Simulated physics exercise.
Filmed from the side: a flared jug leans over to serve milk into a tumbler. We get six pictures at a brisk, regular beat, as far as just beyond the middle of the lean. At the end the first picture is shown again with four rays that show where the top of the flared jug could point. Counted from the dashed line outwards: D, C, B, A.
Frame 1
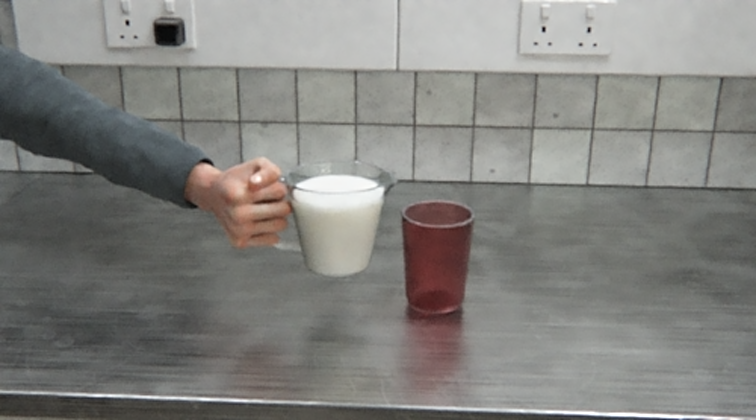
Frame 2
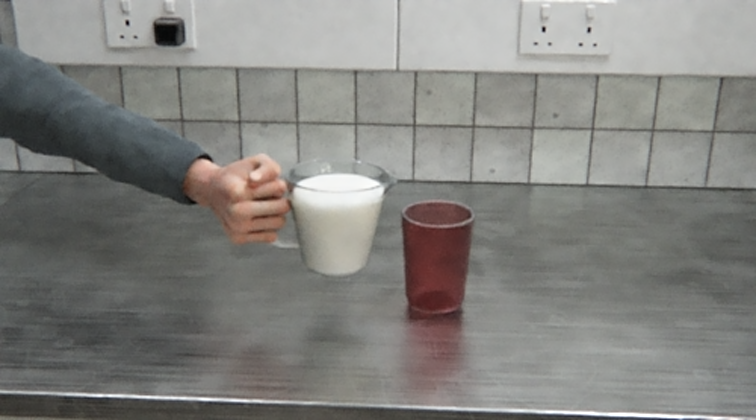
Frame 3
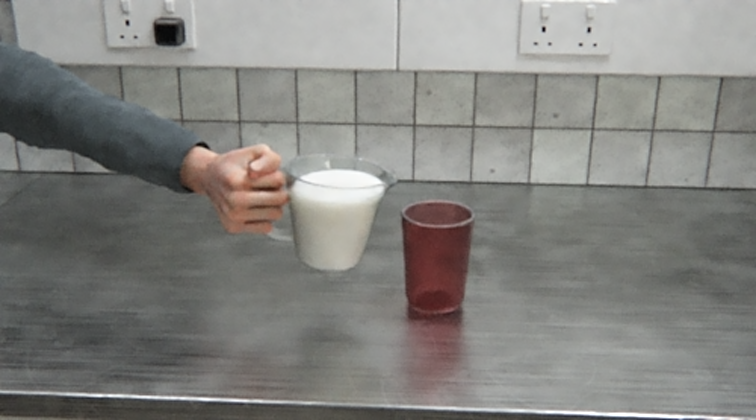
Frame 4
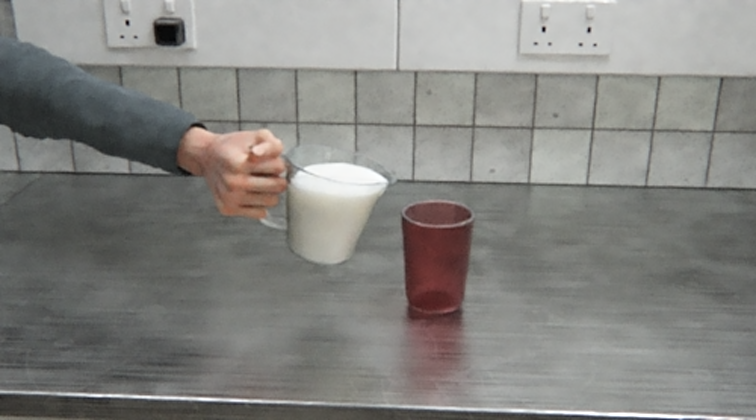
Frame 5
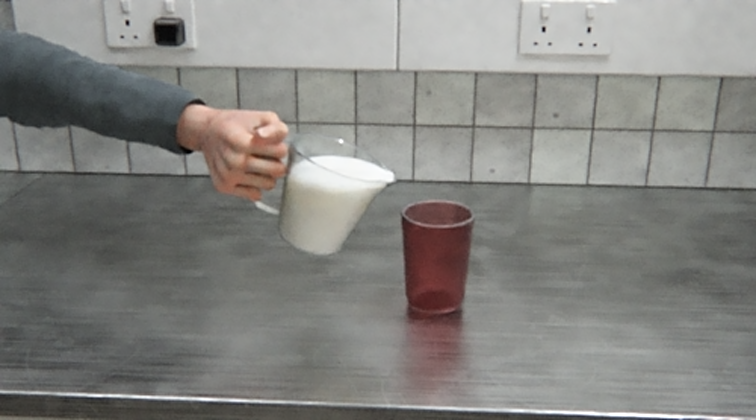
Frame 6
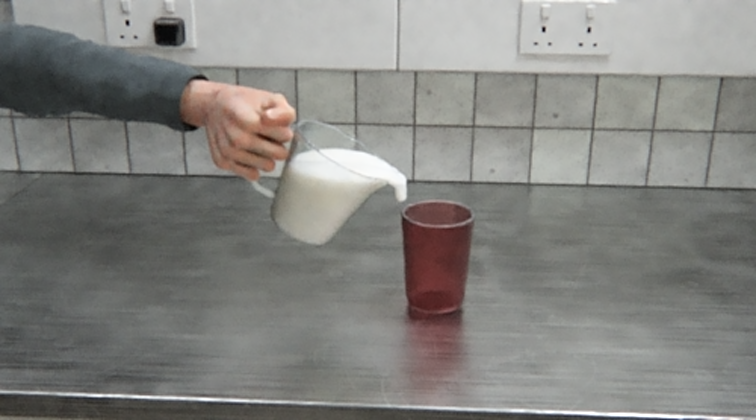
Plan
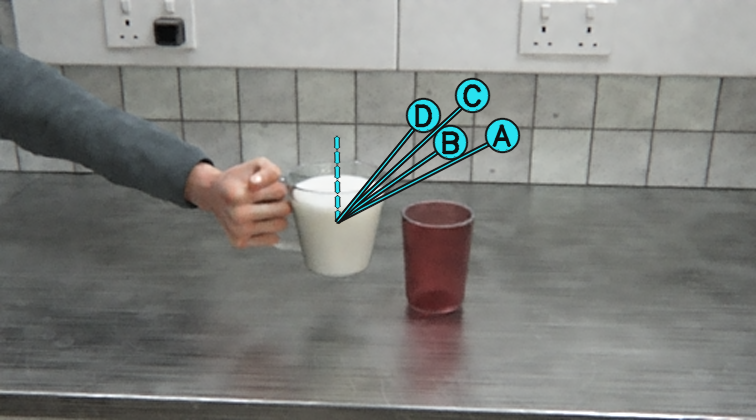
The clip opens with a hand holding a clear jug of milk upright beside an empty red tumbler on a dark, streaked countertop. The hand gradually tilts the jug to the right, and the milk slides toward the spout until a short white stream curls over the lip near the tumbler's rim.
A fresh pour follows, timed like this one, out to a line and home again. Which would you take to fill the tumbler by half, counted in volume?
C.
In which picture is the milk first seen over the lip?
Picture 6.
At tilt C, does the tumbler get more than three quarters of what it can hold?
No, less.
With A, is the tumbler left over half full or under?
Over half.
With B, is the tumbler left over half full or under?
Over half.
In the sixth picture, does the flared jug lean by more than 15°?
Yes, it does.
On the marked copy, A at (487, 144); B at (436, 152); C at (460, 107); D at (413, 129).
With A, the tumbler ends with about 81 % of what it can hold; 3 % of the milk is spilt.
With B, the tumbler ends with about 63 % of what it can hold.
With C, the tumbler ends with about 47 % of what it can hold.
With D, the tumbler ends with about 32 % of what it can hold.
